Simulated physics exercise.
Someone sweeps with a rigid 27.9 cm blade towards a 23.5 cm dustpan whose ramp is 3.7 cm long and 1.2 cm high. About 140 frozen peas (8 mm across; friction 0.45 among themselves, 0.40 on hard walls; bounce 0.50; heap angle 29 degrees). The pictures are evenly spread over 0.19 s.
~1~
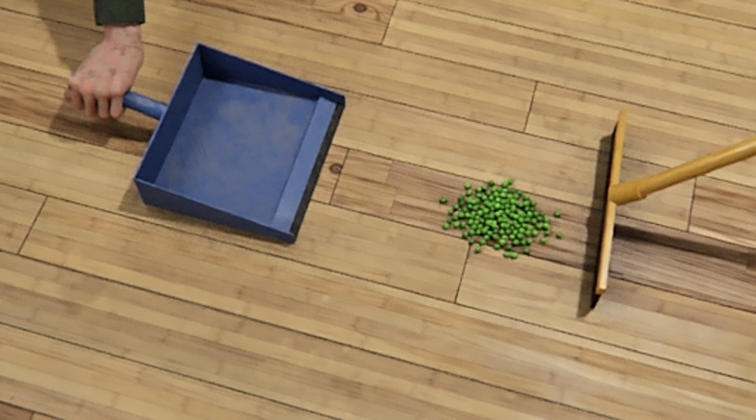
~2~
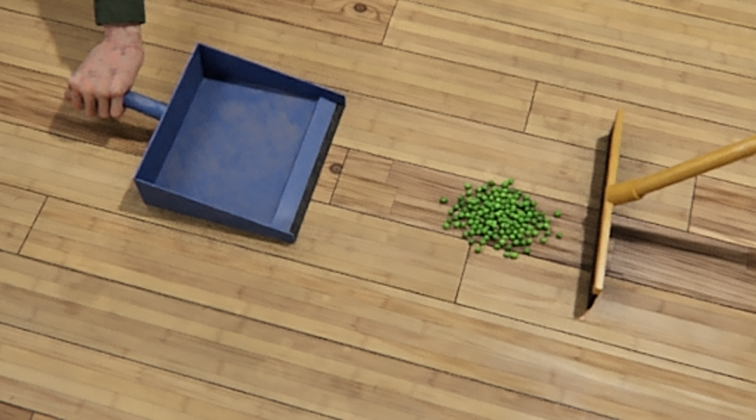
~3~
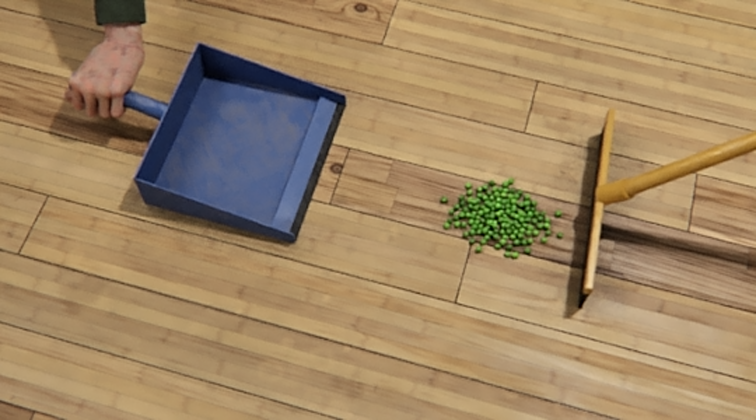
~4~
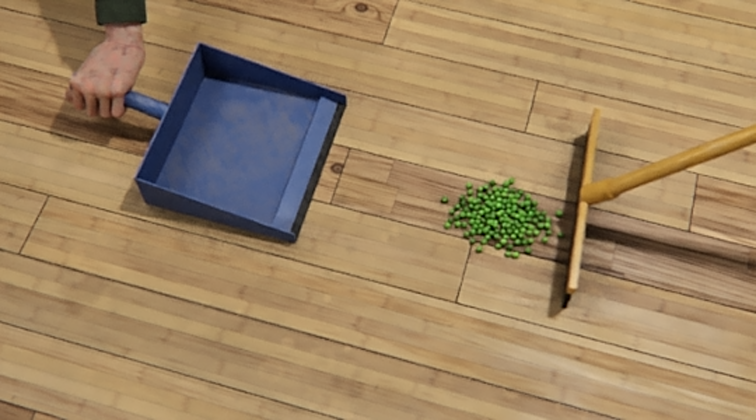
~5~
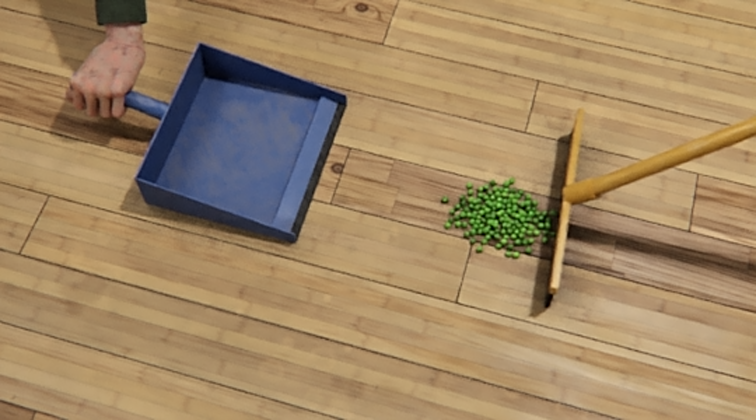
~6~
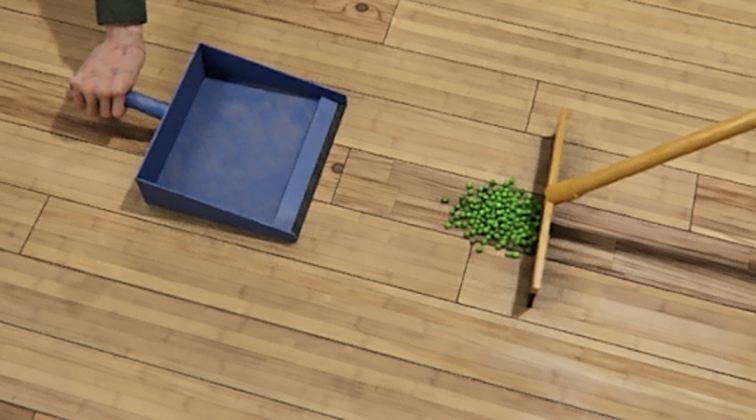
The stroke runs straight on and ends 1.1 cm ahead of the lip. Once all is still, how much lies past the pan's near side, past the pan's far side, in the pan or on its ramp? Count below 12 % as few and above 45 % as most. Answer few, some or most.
Past the pan's near side: Some; past the pan's far side: Few; in the pan or on its ramp: Some.
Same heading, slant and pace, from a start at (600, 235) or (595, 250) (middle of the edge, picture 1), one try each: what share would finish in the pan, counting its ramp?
Some 35 and 35 per cent.
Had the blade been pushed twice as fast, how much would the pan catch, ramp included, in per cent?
Then about 45 per cent.
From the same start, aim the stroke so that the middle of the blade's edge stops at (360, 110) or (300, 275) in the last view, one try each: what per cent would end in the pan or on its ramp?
About 25 and 25 per cent.
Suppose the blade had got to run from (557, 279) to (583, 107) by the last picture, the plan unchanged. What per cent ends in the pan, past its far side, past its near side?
Pan 35, far 0, near 5.
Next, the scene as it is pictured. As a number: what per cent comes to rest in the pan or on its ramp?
Some 35 per cent.
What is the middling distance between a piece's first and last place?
Some 28 cm.
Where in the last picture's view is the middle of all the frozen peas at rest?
Around (307, 200).
Then, 0.24 s after the last picture, middle of the blade 17 cm from the lip; 0 % over the lip, far side 0 %, near side 5 %.
Then, 0.41 s after the last picture, middle of the blade 7 cm from the lip; 0 % over the lip, far side 0 %, near side 15 %.
Then, 0.70 s after the last picture, middle of the blade 2 cm from the lip; 40 % over the lip, far side 5 %, near side 20 %.
In the end, near side 20 %, far side 5 %, pan 35 %, in front of the lip or behind the blade 45 %.
